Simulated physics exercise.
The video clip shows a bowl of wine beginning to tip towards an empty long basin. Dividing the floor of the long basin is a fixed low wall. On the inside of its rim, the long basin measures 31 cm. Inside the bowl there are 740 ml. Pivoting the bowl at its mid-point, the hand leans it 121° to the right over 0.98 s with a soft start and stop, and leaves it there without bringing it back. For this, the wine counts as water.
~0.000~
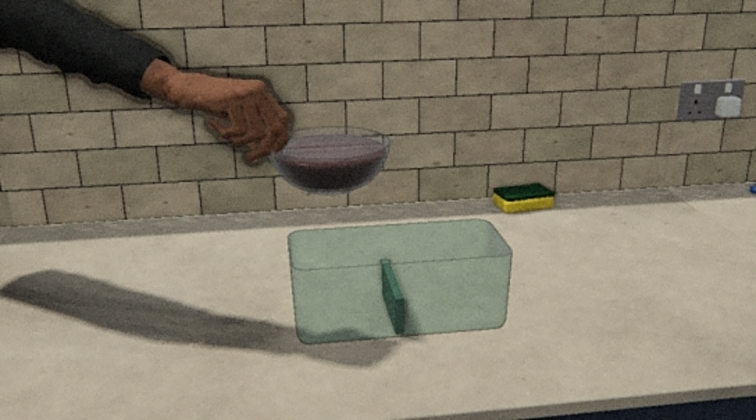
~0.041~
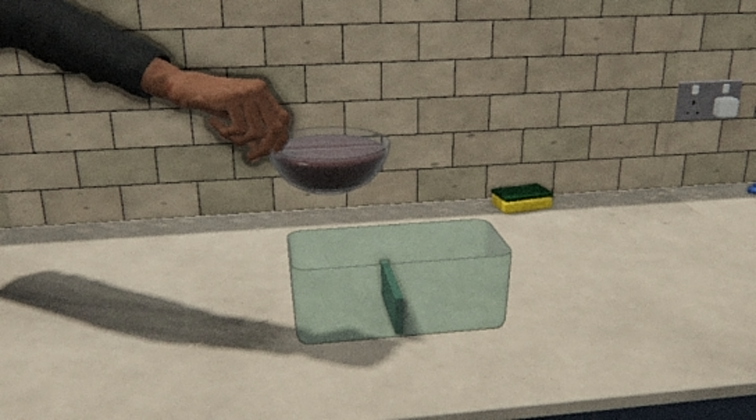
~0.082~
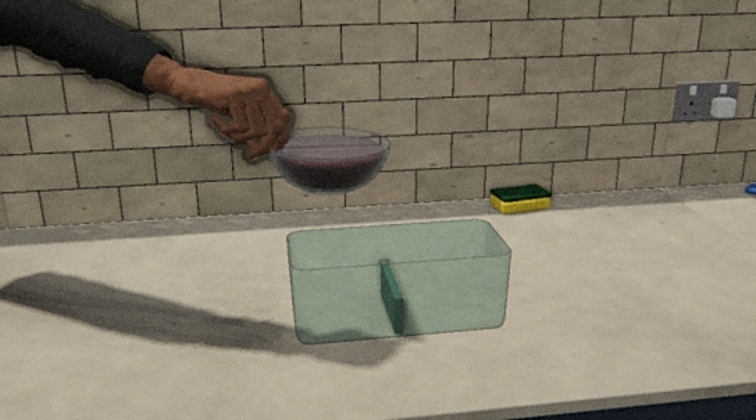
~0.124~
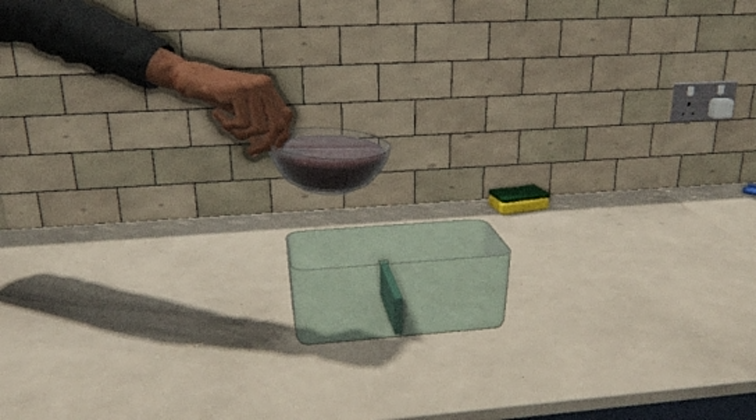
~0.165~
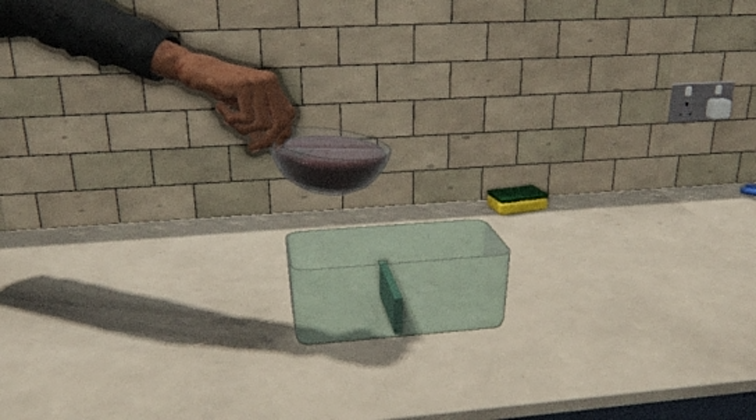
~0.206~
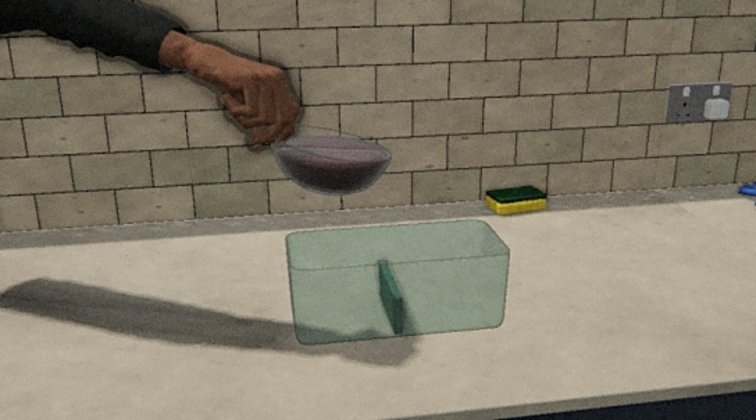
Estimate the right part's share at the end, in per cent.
Roughly 83 per cent is in the right part.
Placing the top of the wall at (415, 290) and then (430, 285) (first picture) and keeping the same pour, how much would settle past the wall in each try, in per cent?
One try each: Around 55 percent and then around 40 percent.
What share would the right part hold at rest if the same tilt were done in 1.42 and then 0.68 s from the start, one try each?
Respectively about 90 and 70 percent.
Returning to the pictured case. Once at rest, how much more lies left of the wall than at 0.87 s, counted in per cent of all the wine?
About 0 percent.
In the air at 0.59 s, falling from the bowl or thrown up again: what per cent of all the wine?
Some 38 % is the figure.
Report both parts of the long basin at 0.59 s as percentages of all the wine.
Left roughly 0 per cent, right roughly 44.
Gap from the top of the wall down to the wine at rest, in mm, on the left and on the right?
About 52 mm left, about 26 mm right.
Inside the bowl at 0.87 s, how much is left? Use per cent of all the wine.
I reckon near 0 per cent still sits there.
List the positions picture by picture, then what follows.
In the first picture, tilt 0°; pouring edge (389, 140); surface from (271, 150) to (386, 145); the long basin's rim runs from (290, 251) to (500, 237); the wall's top is at (392, 280).
In the second picture, tilt 1°; pouring edge (389, 141); surface from (270, 151) to (385, 145).
In the third picture, tilt 2°; pouring edge (389, 143); surface from (270, 150) to (386, 146).
In the fourth picture, tilt 5°; pouring edge (389, 146); surface from (271, 149) to (385, 148).
In the fifth picture, tilt 8°; pouring edge (390, 149); surface from (272, 149) to (386, 149).
In the sixth picture, tilt 13°; pouring edge (390, 154); surface from (275, 148) to (388, 150).
Then, 0.59 s in, the tilt is 79° and 17 per cent is still to pour, 0 is left of the wall and 44 right of it.
Then, 0.87 s in, the tilt is 117° and 0 per cent is still to pour, 14 is left of the wall and 83 right of it.
Then, 1.16 s in, the tilt is 121° and 0 per cent is still to pour, 15 is left of the wall and 83 right of it.
Then, 1.48 s in, the tilt is 121° and 0 per cent is still to pour, 15 is left of the wall and 83 right of it.
Finally, 15 per cent lies left of the wall, 83 right of it and 2 outside.
